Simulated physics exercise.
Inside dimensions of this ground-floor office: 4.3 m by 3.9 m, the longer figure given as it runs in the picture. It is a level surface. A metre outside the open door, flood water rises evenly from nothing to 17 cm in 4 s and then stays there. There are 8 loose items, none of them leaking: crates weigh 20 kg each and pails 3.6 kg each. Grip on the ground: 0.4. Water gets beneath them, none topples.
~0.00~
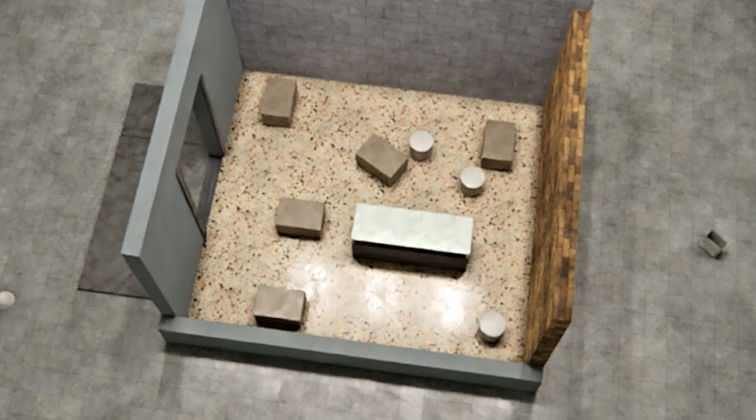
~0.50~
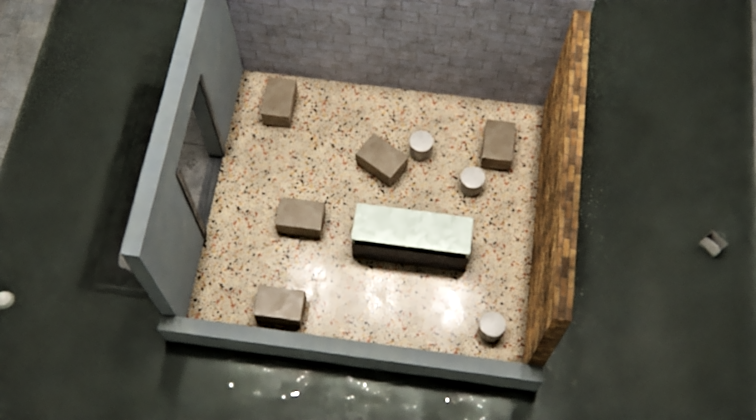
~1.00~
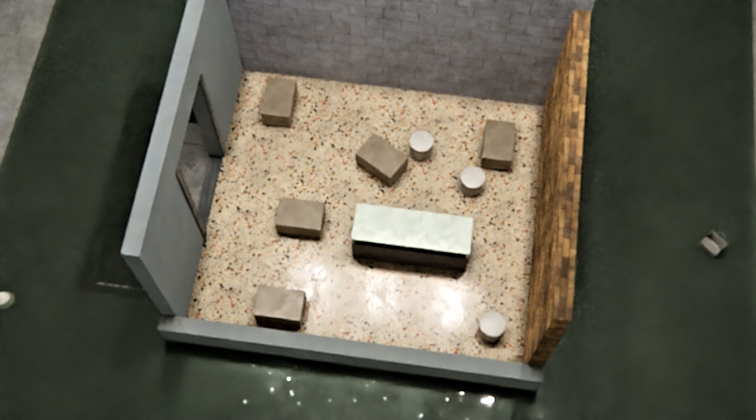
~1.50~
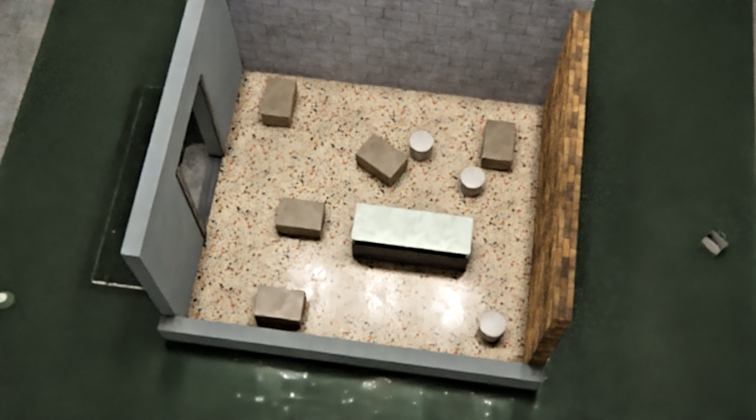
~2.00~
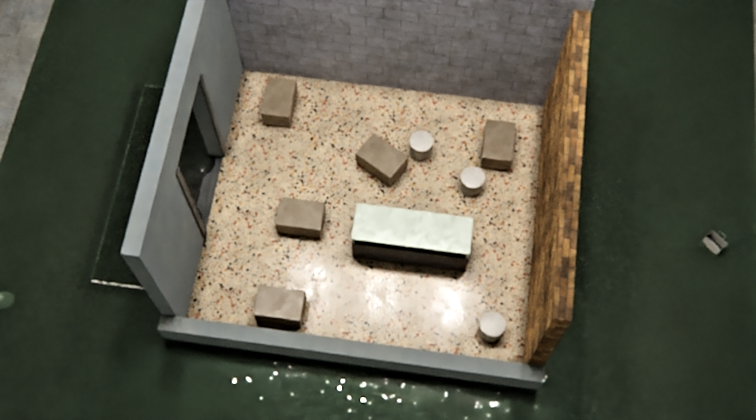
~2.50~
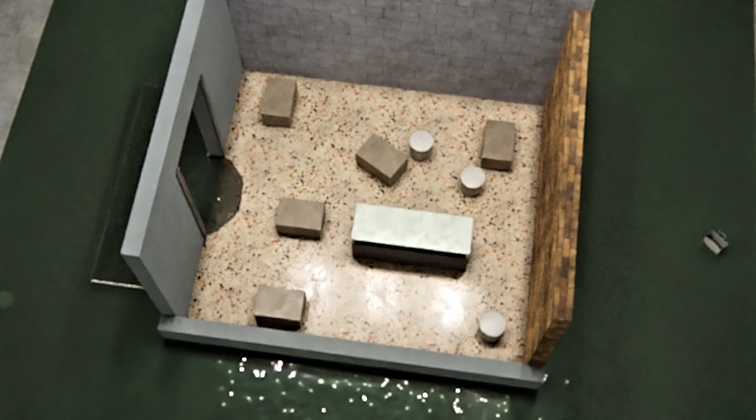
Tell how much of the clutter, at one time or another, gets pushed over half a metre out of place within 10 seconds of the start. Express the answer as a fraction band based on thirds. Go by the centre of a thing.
The band is under one third.
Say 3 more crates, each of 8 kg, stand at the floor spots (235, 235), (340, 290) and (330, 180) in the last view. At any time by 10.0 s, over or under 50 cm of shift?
Result by item, in order: Beyond the cutoff, beyond the cutoff, beyond the cutoff.
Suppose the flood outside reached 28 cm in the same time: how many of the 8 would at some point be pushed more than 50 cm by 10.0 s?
The answer would then be 5.
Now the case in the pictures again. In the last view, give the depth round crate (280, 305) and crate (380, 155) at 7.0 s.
I'd estimate 4 cm for the first and 4 cm for the second.
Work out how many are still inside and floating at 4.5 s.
By my count, 0.
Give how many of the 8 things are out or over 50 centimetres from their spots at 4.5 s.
0 in all.
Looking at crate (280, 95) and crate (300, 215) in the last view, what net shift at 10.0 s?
Respectively 0 and 20 centimetres.
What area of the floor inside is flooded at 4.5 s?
Roughly 4.5 m2 of it is wet.
After 3.5 s 0 of 8 are over 50 cm from their spots; 0 afloat.
After 4.5 s 0 of 8 are over 50 cm from their spots; 0 afloat.
After 7.0 s 0 of 8 are over 50 cm from their spots; 0 afloat.
After 10.0 s 0 of 8 are over 50 cm from their spots, and 0 have been at some point; 2 afloat.
